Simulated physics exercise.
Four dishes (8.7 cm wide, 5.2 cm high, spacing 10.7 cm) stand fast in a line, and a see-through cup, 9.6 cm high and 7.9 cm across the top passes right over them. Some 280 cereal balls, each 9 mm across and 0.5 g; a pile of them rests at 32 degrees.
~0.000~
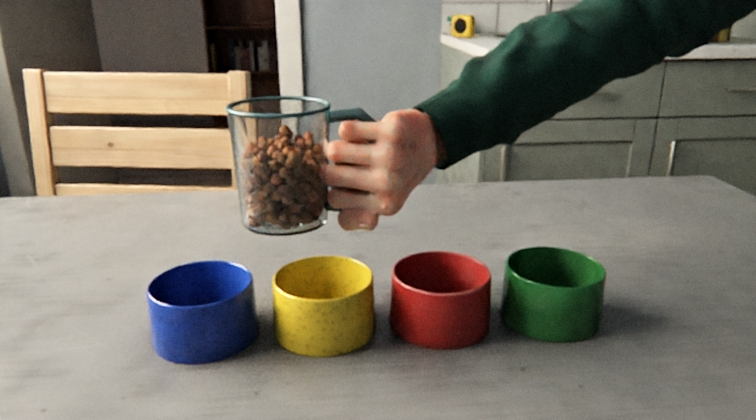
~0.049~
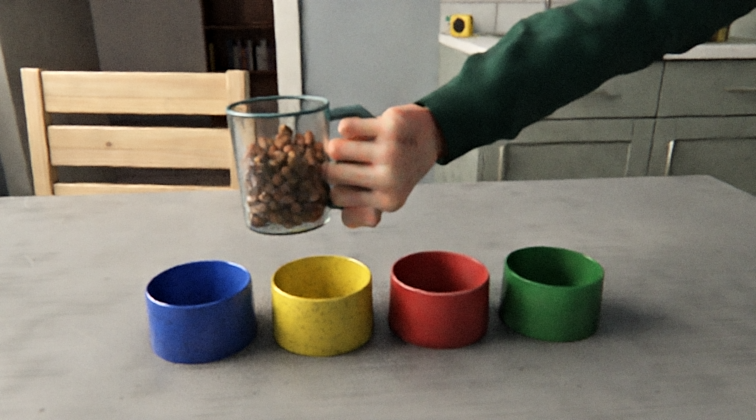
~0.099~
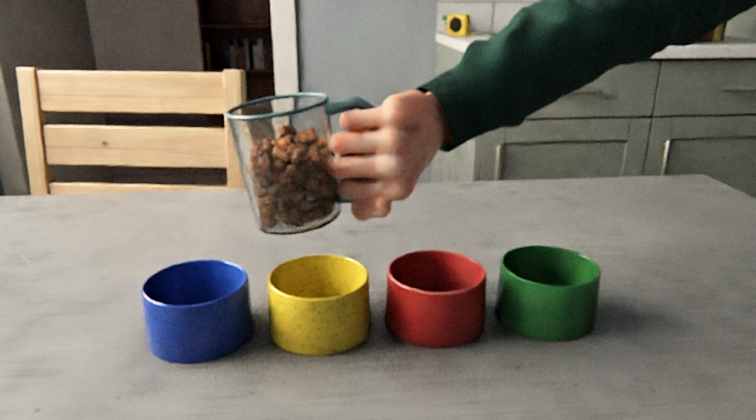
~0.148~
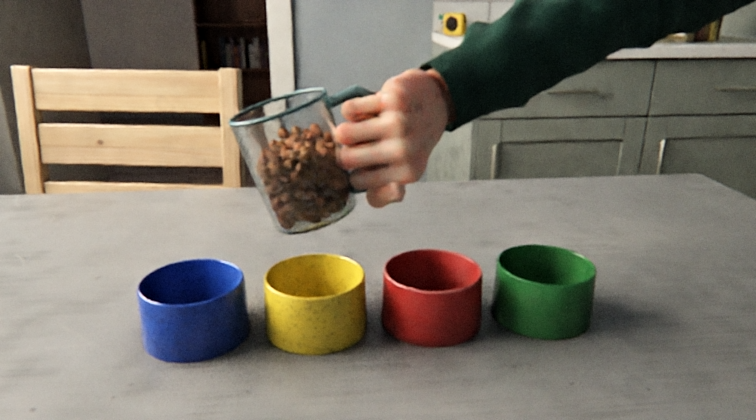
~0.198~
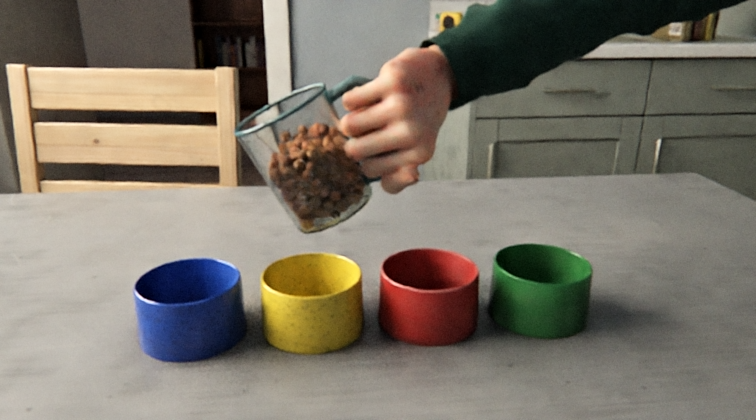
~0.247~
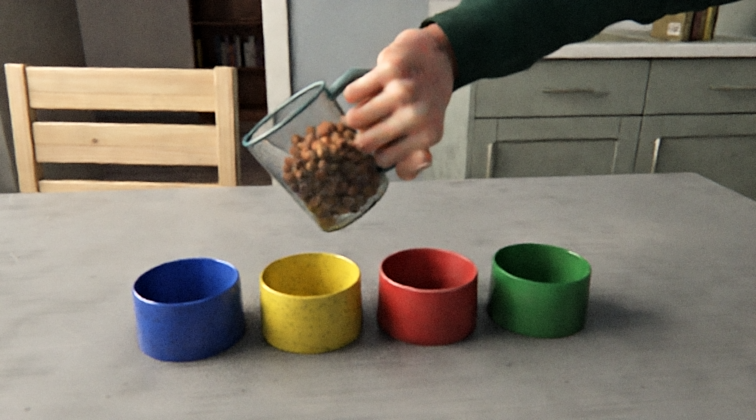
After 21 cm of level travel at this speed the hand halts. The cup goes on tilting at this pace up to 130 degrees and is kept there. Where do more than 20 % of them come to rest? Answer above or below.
Red: Above, blue: Below, green: Below, yellow: Below, counter: Below.
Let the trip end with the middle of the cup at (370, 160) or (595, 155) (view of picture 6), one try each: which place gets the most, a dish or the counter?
The winner: Yellow; red.
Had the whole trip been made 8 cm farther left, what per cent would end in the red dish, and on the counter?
In that case red 0, counter 20.
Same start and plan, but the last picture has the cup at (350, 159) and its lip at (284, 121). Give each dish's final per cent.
Red 100, blue 0, green 0, yellow 0.
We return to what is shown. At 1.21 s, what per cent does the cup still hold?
Some 0 per cent of the load.
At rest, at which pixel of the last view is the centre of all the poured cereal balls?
Around (429, 293).
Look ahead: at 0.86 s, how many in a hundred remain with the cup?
Roughly 35 per cent.
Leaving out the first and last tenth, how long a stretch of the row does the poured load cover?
Some 6 cm.
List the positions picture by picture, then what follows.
Cup at (282, 165), tilt 0 degrees, lip at (228, 107), moved 0.0 cm; middle of the pieces at (281, 183); blue dish at (201, 283); yellow dish at (323, 277); red dish at (441, 272); green dish at (555, 267), in the first frame.
Cup at (283, 164), tilt 2 degrees, lip at (228, 109), moved 0.2 cm; middle of the pieces at (283, 183), in the second frame.
Cup at (289, 163), tilt 8 degrees, lip at (228, 113), moved 0.9 cm; middle of the pieces at (290, 182), in the third frame.
Cup at (298, 162), tilt 17 degrees, lip at (230, 121), moved 2.0 cm; middle of the pieces at (302, 180), in the fourth frame.
Cup at (308, 161), tilt 26 degrees, lip at (236, 131), moved 3.1 cm; middle of the pieces at (315, 178), in the fifth frame.
Cup at (320, 160), tilt 35 degrees, lip at (245, 142), moved 4.2 cm; middle of the pieces at (330, 176); blue dish at (187, 280); yellow dish at (311, 274); red dish at (429, 268); green dish at (541, 263). Its pace works out near 190 degrees a second; the hand travels 22 cm a second, in the sixth frame.
After 0.61 s, tilt 104 degrees; cup holds 100 %.
After 0.86 s, tilt 130 degrees; cup holds 35 %, red 55 %.
After 1.21 s, tilt 130 degrees; cup holds 0 %, red 95 %.
By 1.5 s all is still; red 95 %, blue 0 %, green 0 %, yellow 0 %, counter 5 %.
